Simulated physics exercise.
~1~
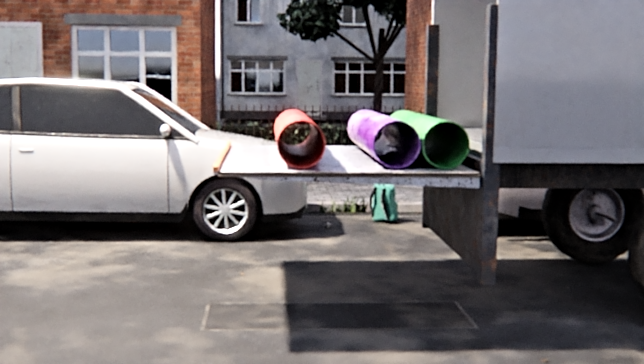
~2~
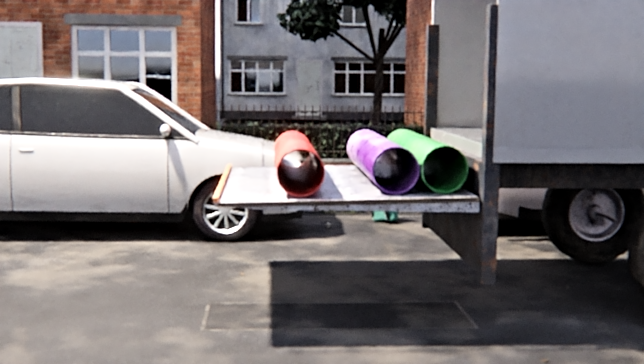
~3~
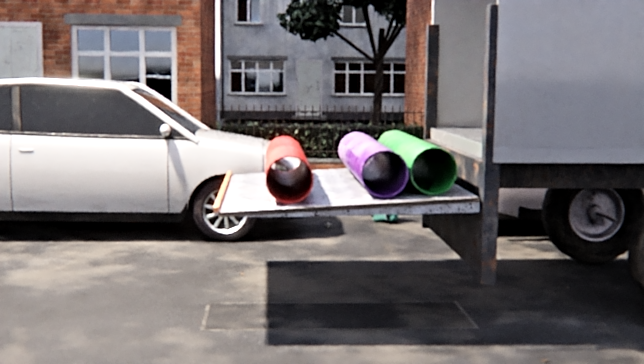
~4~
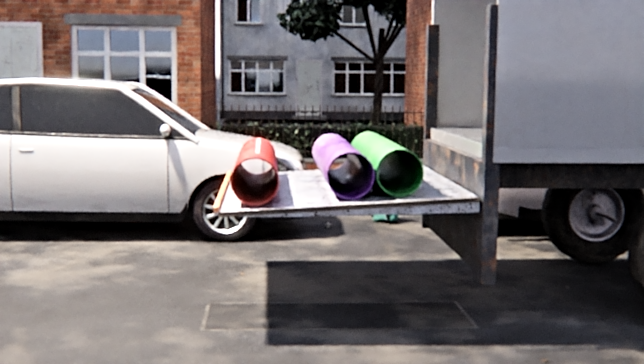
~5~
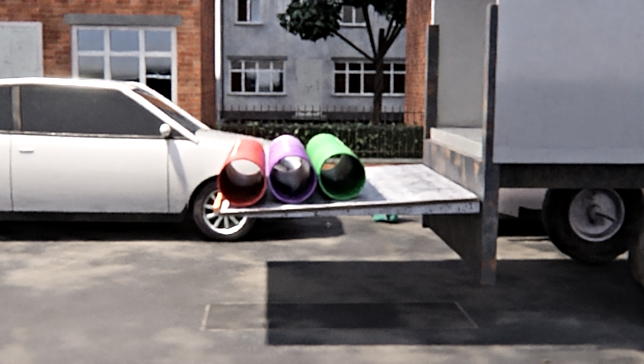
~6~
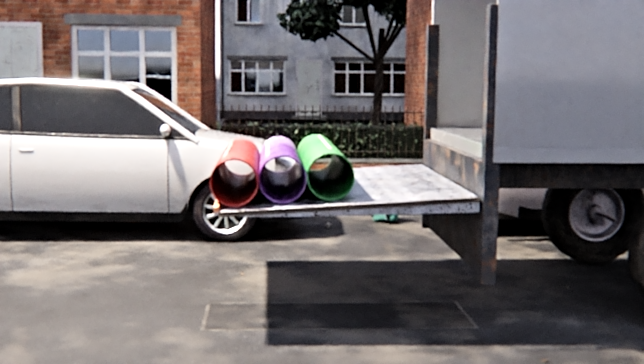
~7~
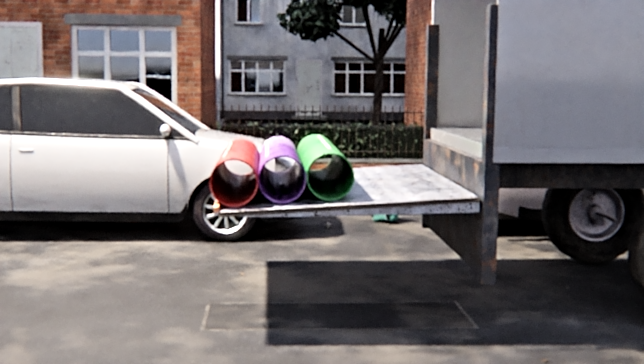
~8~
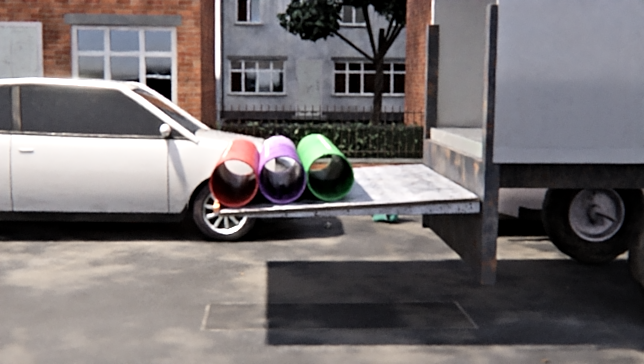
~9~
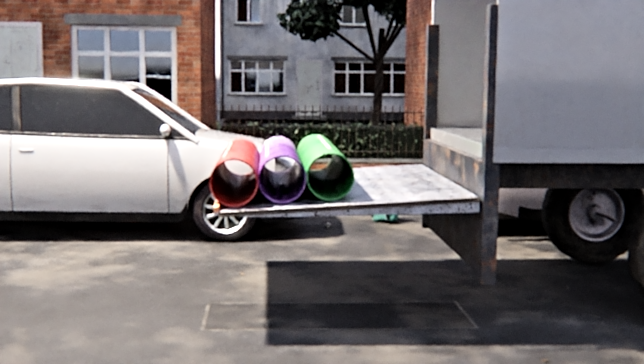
On a paved street in front of brick and grey buildings, seen from the side, a truck at the right has its tail-lift plate extended towards a white car at the left. Three hollow plastic pipes, red, purple and green from left to right, lie on the plate, with a gap between the red and the purple. The plate lowers a little and tilts down towards its outer edge. All three pipes roll left, the red leading. The red stops against the low flap at the edge, and the purple and green close up behind it. They end at rest side by side, all still on the plate.
